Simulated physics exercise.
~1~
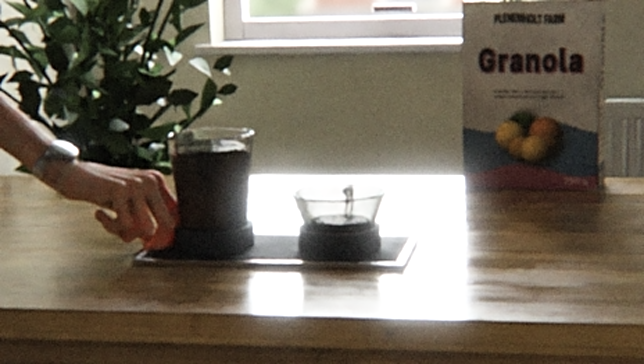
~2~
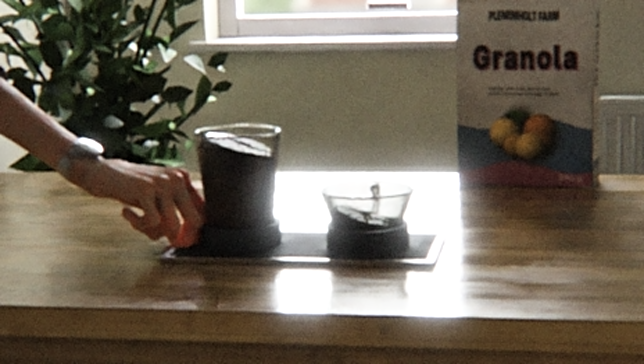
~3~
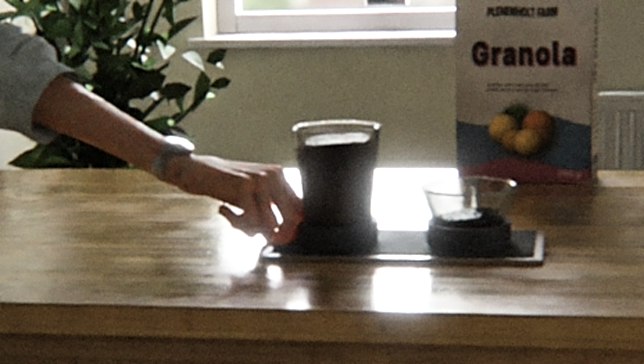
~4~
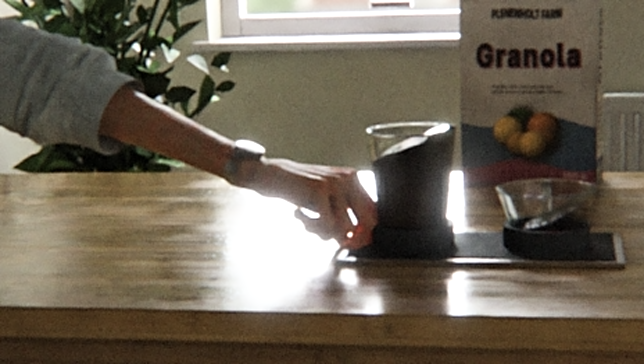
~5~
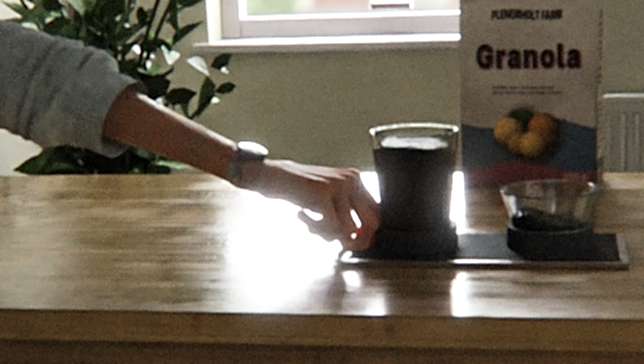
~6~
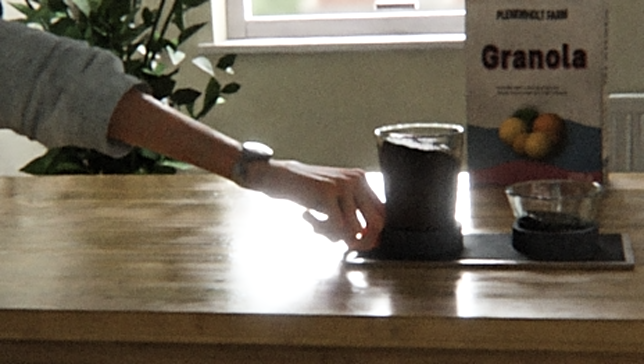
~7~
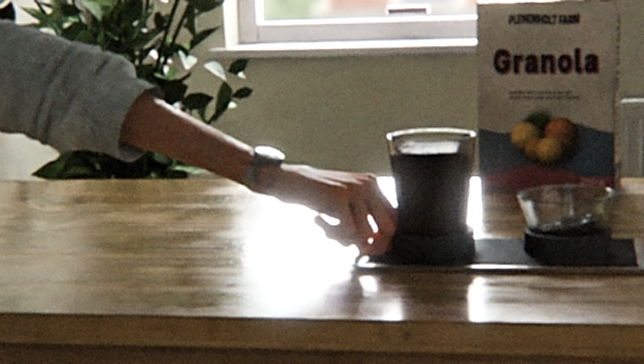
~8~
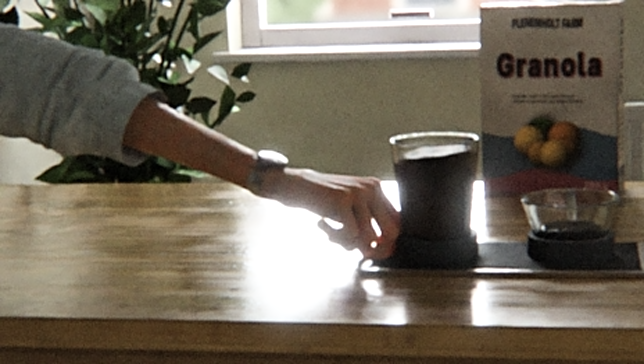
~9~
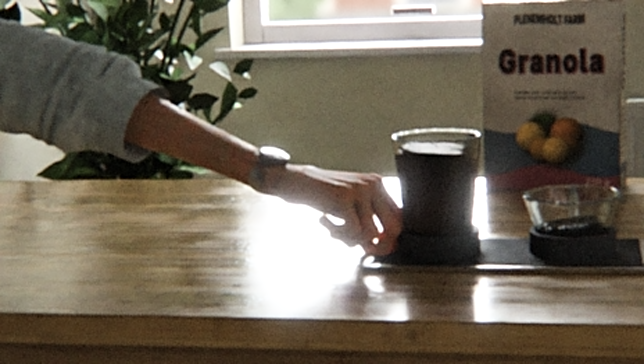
A hand pushing a tray holding a tall glass and small glass cup rightward across a wooden table, the dark drink sloshing, then settling.
